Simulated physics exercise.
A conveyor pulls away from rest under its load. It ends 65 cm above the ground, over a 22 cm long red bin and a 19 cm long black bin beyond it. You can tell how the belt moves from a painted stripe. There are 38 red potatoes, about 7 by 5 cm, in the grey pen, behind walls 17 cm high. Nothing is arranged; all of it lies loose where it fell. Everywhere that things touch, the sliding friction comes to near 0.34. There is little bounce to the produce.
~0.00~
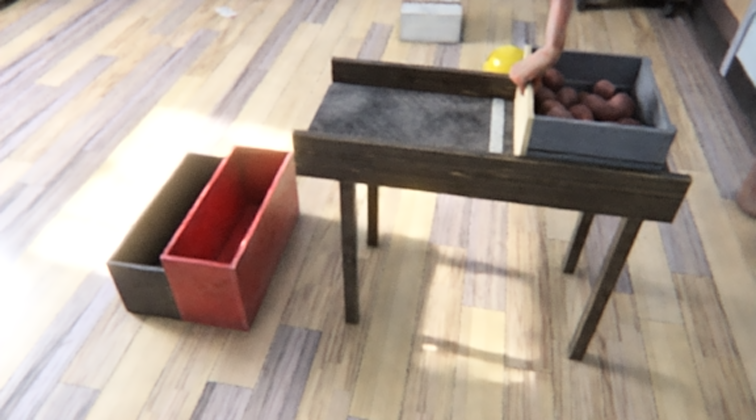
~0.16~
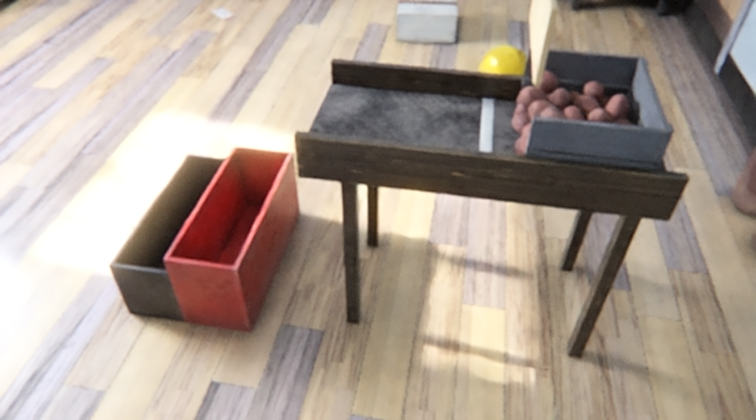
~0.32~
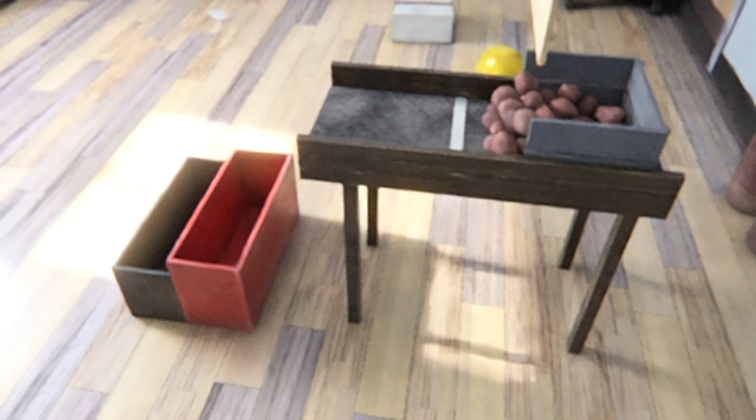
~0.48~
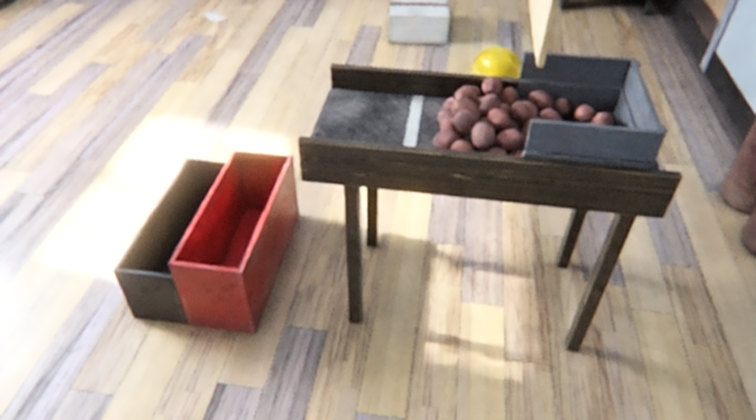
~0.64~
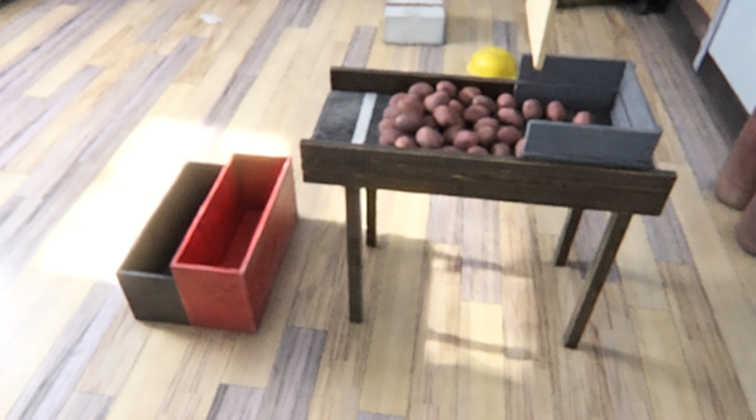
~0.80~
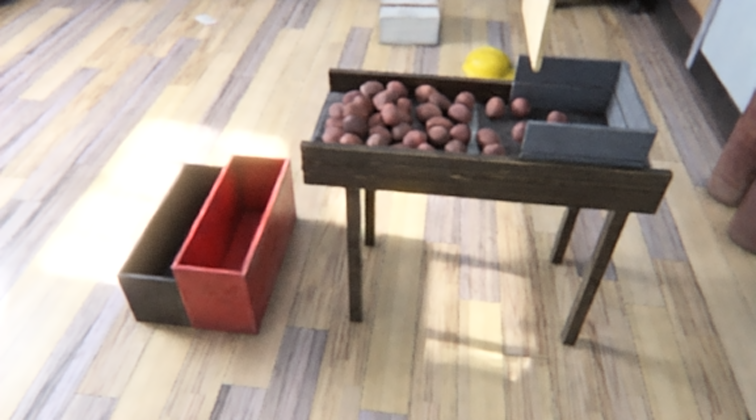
On a wooden floor, a hand lifting a panel from a grey pen, red potatoes spreading leftward along a dark raised belt.
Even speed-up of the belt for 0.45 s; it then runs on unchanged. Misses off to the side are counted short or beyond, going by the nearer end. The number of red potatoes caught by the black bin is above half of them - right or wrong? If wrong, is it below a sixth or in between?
Wrong, below a sixth.
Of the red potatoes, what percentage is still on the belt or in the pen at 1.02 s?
Estimate: Some 70 %.
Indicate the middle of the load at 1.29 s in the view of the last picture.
Near pixel (263, 173).
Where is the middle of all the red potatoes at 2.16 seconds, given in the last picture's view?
Roughly at pixel (246, 259).
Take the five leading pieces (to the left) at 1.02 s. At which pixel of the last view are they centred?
Centre approx. at (279, 141) px.
After 1.02 s, 1 still in the grey pen, 26 on the belt and 11 in the air.
After 1.29 s, 13 in the red bin, 8 on the belt and 17 in the air.
After 1.67 s, 31 in the red bin, 1 on the belt and 6 in the air.
Final count (at 2.16 s), 38 in the red bin. Asked share, 0 of 38, 0 per cent.
